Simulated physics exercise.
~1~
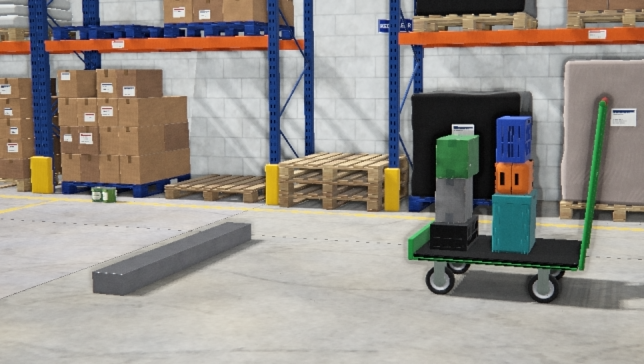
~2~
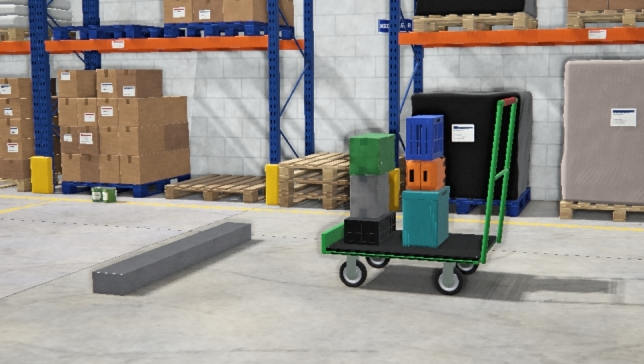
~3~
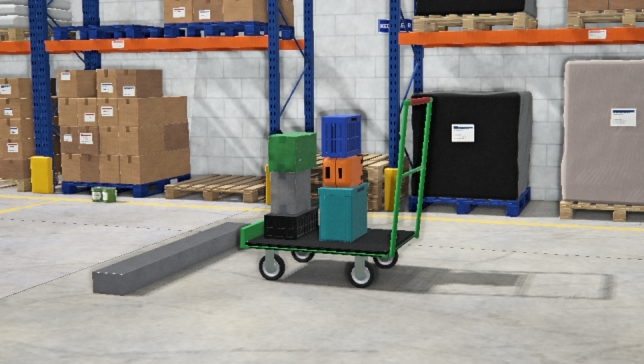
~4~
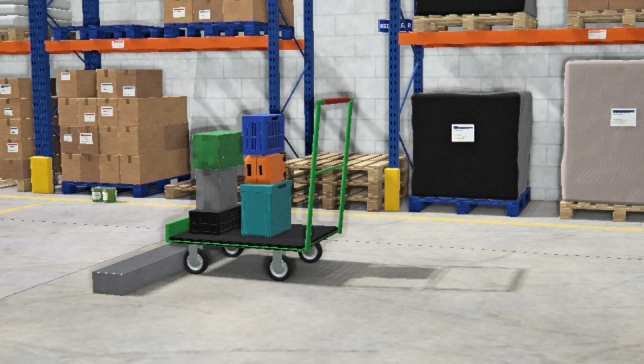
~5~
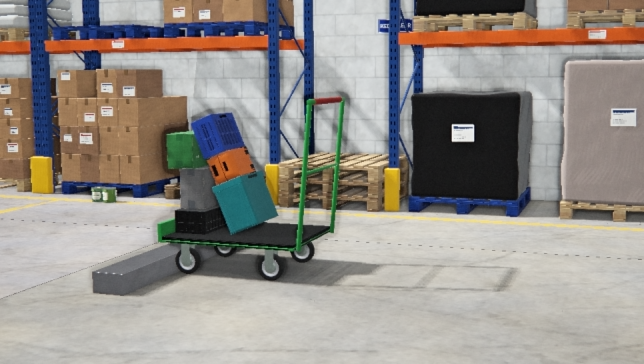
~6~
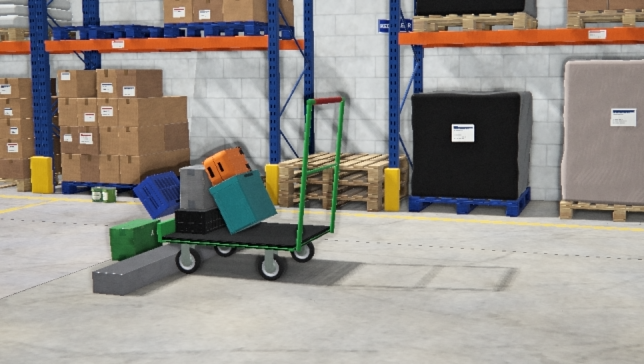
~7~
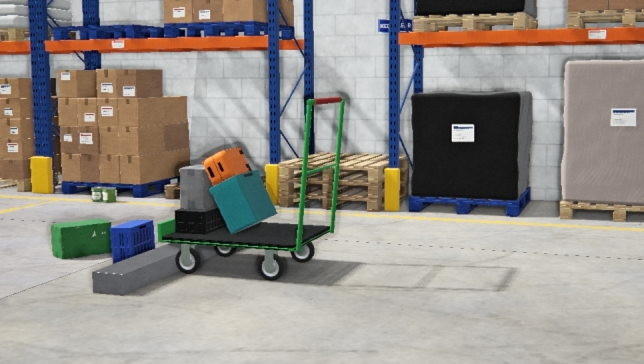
The loaded trolley rolls left into a kerb, spilling its green and blue boxes beyond it.
